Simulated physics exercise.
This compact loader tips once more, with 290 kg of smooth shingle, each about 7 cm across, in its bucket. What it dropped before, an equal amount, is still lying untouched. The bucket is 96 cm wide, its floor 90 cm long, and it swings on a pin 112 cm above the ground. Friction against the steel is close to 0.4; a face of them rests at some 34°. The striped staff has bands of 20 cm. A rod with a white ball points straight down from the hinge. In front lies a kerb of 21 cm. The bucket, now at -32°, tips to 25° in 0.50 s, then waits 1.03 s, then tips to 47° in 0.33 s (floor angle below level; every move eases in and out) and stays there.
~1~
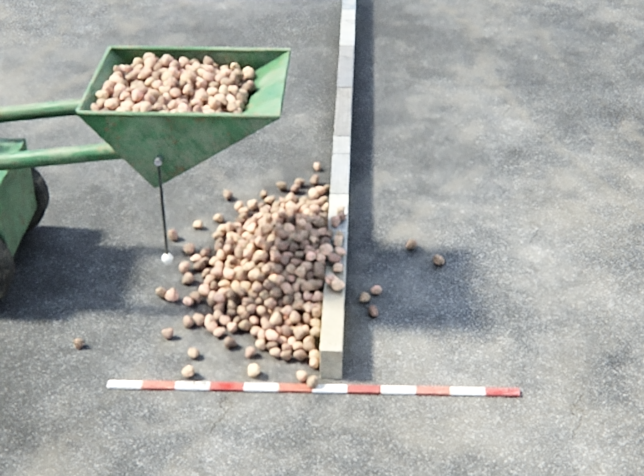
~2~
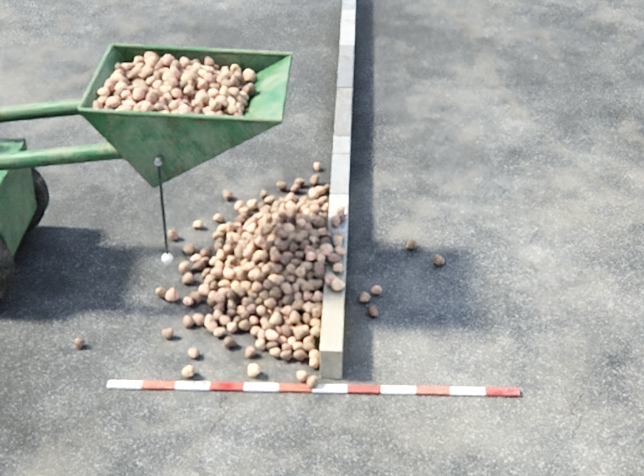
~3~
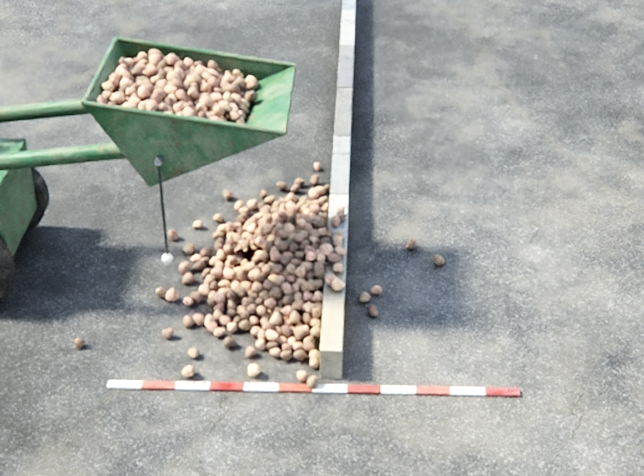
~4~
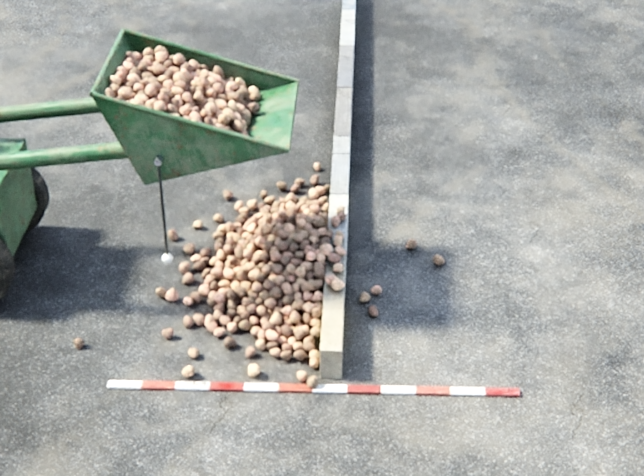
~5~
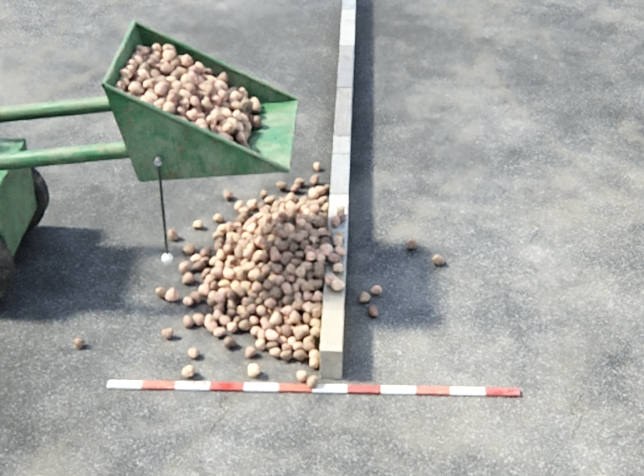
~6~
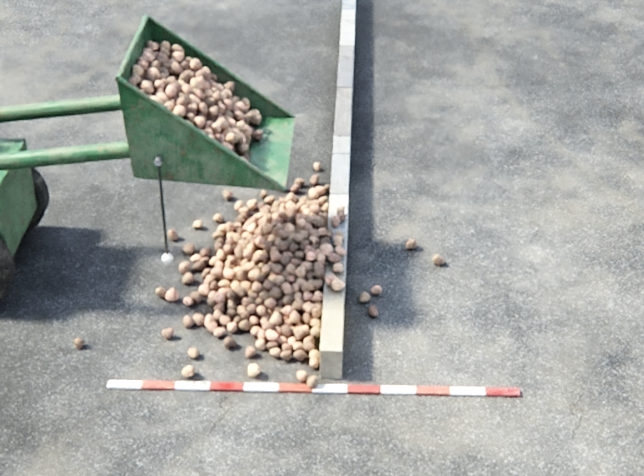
In this clip, a green loader bucket filled with rounded brown stones tilts steadily downward to the right above an existing heap beside a low kerb, while the stones stay in the bucket and the heap remains still.
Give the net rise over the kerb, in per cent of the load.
Roughly 61 per cent of a load more.
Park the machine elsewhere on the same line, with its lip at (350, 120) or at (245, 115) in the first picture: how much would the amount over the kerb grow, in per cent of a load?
About 100 and 25 per cent.
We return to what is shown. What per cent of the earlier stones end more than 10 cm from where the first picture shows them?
About 5 per cent.
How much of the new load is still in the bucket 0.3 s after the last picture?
Roughly 100 per cent is still inside.
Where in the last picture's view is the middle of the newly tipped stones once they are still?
Near (366, 261).
Then, 0.1 s after the last picture the floor is at 19°; in per cent of one load, 100 in the bucket, 99 on this side of the kerb, 1 over the kerb; the foremost stones are at (373, 267).
Then, 0.3 s after the last picture the floor is at 25°; in per cent of one load, 98 in the bucket, 101 on this side of the kerb, 1 over the kerb; the foremost stones are at (373, 267).
Then, 2.0 s after the last picture the floor is at 47°; in per cent of one load, 0 in the bucket, 139 on this side of the kerb, 61 over the kerb; the foremost stones are at (566, 284).
Then, 4.5 s after the last picture the floor is at 47°; in per cent of one load, 0 in the bucket, 138 on this side of the kerb, 62 over the kerb; the foremost stones are at (566, 284). Net gain over the kerb, 61.
